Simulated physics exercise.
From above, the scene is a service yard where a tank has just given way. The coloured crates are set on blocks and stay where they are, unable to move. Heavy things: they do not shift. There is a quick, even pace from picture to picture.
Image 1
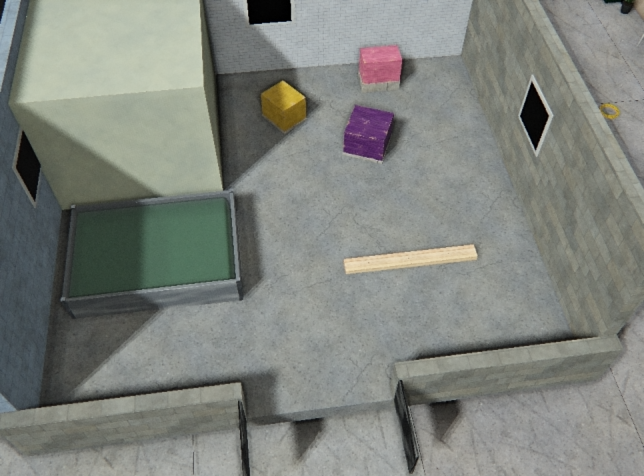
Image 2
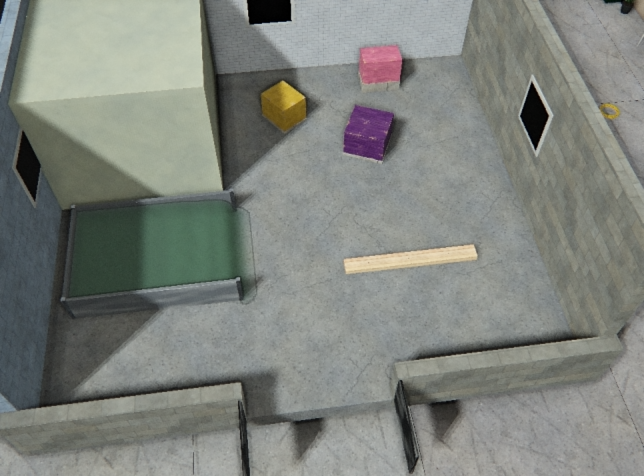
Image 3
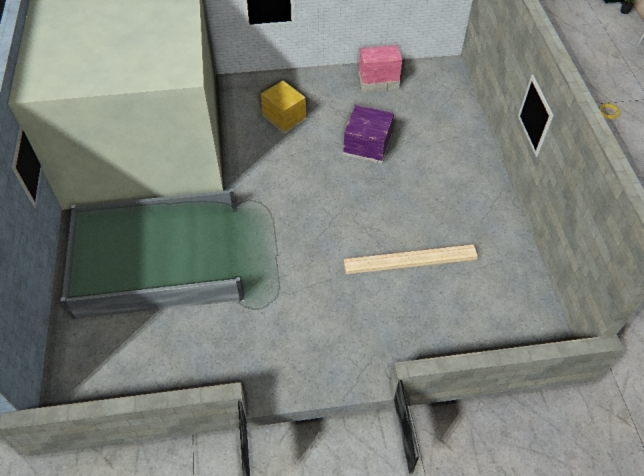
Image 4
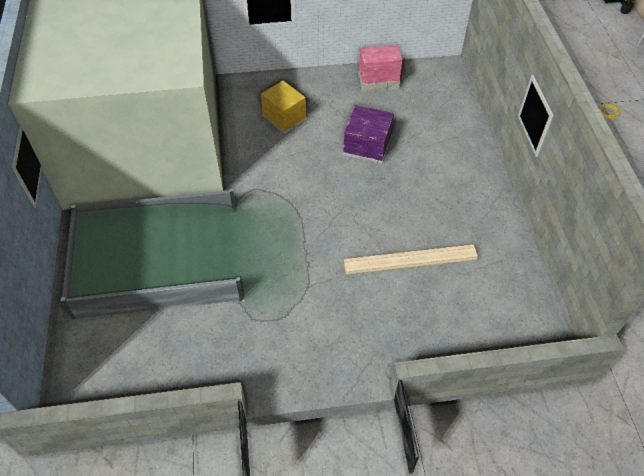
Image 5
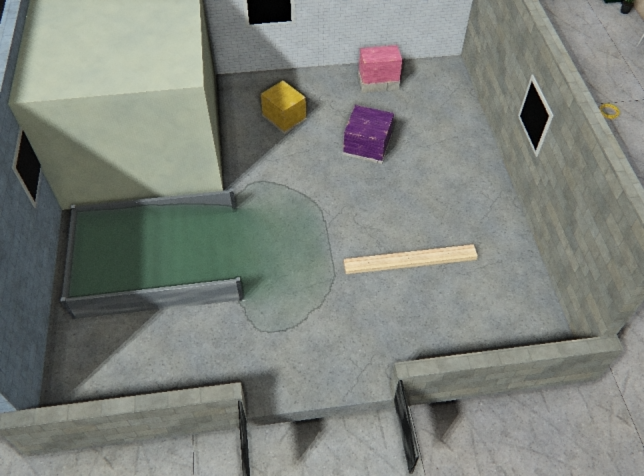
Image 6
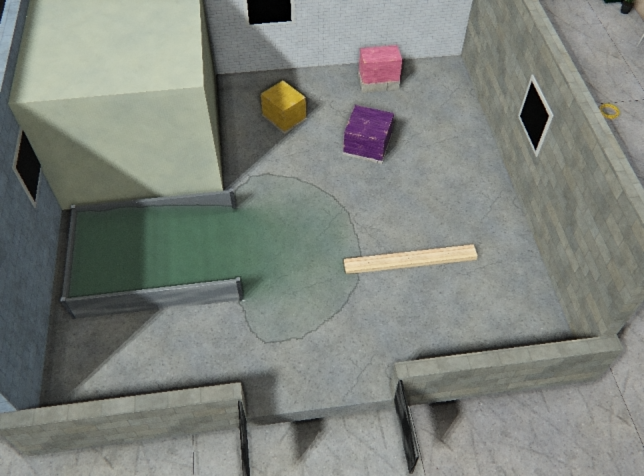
In this clip, greenish water fills a low rectangular tank in a walled yard, then pours out through its open right end and spreads rightward across the grey floor, reaching a wooden plank while three coloured blocks stay still.
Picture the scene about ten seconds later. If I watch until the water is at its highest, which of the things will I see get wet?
At the end, yellow crate: Touched. Purple crate: Touched. Pink crate: Untouched.
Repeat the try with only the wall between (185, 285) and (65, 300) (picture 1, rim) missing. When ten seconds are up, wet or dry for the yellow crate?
Then: The yellow one is safe.
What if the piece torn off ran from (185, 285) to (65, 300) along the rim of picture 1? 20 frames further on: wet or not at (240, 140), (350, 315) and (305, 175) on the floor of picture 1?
So it's nothing at the first, liquid at the second and nothing at the third.
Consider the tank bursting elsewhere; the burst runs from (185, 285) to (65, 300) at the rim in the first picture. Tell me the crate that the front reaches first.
Answer: The crate marked purple.
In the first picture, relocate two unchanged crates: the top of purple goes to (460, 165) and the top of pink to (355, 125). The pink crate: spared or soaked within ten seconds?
The pink one is not reached.
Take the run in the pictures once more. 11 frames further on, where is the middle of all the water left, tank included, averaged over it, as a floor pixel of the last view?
Centre point: Around (269, 250).
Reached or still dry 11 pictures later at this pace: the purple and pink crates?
Results - purple the flood got there, pink the flood is elsewhere.
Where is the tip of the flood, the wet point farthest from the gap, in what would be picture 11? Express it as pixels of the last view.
I'd go with roughly (463, 248).
A moment on, water covers 25 % of the floor; the yellow crate not reached, the purple crate not reached, the pink crate not reached.
Next, water covers 45 % of the floor; the yellow crate not reached, the purple crate water round its plinth, the pink crate not reached.
Then, water covers 55 % of the floor; the yellow crate water round its plinth, the purple crate water round its plinth, the pink crate water round its plinth.
Later, water covers 65 % of the floor; the yellow crate water round its plinth, the purple crate water round its plinth, the pink crate water round its plinth.
In the end, water covers 85 % of the floor; the yellow crate was topped, the purple crate was topped, the pink crate stayed above the water.
